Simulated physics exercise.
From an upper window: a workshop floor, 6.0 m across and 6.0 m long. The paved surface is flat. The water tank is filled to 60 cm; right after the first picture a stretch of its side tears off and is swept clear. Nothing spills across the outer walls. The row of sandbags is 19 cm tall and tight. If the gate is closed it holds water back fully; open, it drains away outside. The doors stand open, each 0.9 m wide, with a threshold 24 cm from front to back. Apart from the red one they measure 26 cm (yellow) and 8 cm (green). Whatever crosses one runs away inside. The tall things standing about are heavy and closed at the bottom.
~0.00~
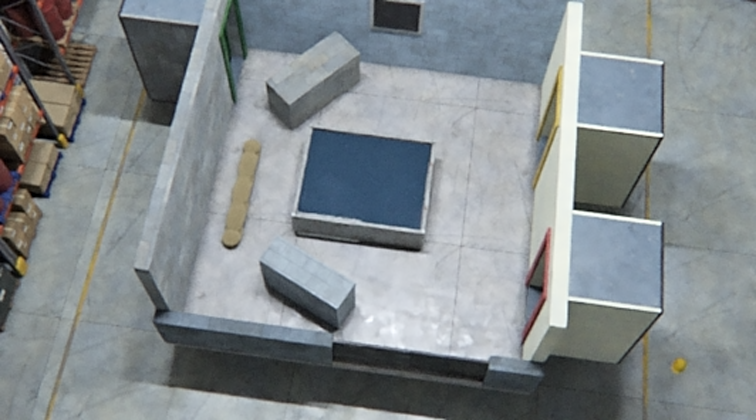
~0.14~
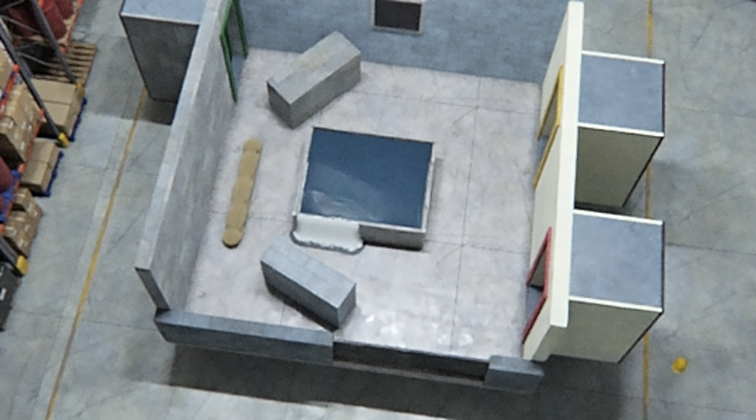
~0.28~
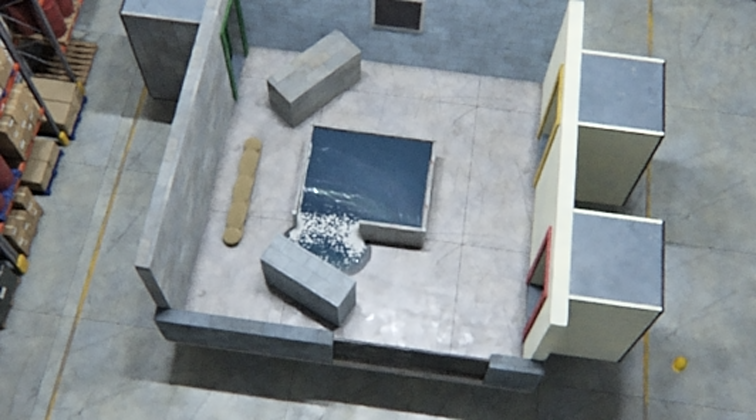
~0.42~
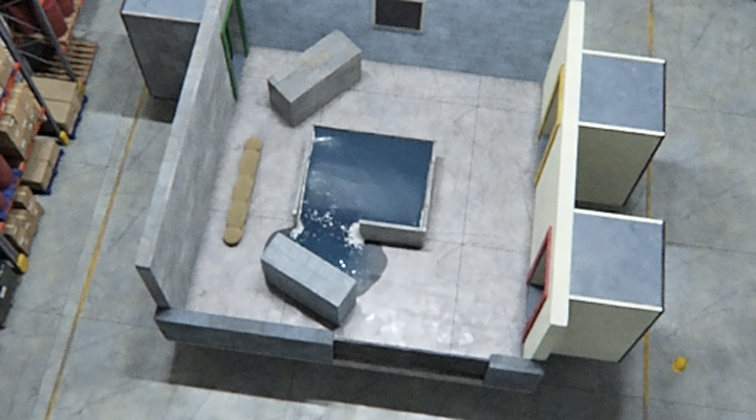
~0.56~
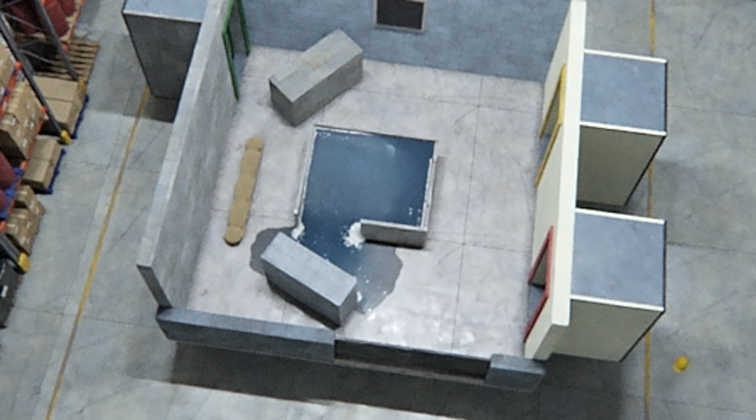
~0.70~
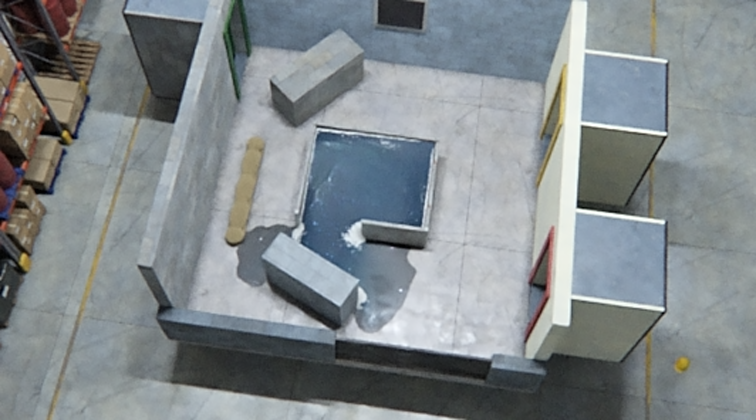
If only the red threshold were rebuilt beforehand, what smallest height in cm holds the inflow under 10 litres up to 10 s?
Some 18 cm above the ground.
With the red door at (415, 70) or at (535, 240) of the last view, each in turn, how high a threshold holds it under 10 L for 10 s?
Roughly 6.5 and 11.0 cm.
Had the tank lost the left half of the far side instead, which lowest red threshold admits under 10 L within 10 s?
Then roughly 9.0 cm.
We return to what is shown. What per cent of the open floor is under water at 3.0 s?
About 55 per cent.
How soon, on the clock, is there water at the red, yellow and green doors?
Arrival: Red 1.8 s, yellow 3.2 s, green 3.2 s.
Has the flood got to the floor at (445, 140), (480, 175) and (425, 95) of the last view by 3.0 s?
In that order: Not reached, dry, dry.
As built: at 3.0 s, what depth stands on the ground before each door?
In cm: Red 22, yellow 0, green 0.
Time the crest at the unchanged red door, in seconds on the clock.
Around 2.8 s.
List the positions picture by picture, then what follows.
The water tank at (366, 179) is whole and still, 60 cm deep; the red door at (536, 290) is dry, in the first frame.
The gap is at (328, 228), the front 0.3 m out at (304, 243); the back of the water tank holds 60 cm, in the second frame.
The gap is at (329, 227), the front 0.8 m out at a hidden place; the back of the water tank holds 60 cm, in the third frame.
Water pours out at (329, 228) and has run 1.2 m, to a hidden place; about 12 cm deep outside, 60 cm at the back, in the fourth frame.
The front is at (369, 307), 1.4 m from the gap at (330, 227); 1.9 m2 of floor is wet, 57 cm left at the back, in the fifth frame.
The front is at (373, 327), 1.8 m from the gap at (331, 227); 2.4 m2 of floor is wet, 52 cm left at the back; 2.4 m in a straight line remain to the red door at (539, 289), in the sixth frame.
After 1.4 s water covers 20 % of the floor, deepest (52 cm) near (309, 264); it has not reached the red door.
After 3.0 s water covers 55 % of the floor, deepest (28 cm) near (523, 362); 22 cm at the red door, 21 litres in over its 12 cm threshold.
After 10.0 s water covers 95 % of the floor, deepest (13 cm) near (348, 59); 8 cm at the red door, 79 litres in over its 12 cm threshold.
At the red door as built, the water arrived by 1.9 s and peaked near 23 cm at 2.8 s.
With a threshold of 15 cm, 30 litres would have come in within the 10 s; with 20 cm, 4 litres. So under 10 litres takes about 18 cm.
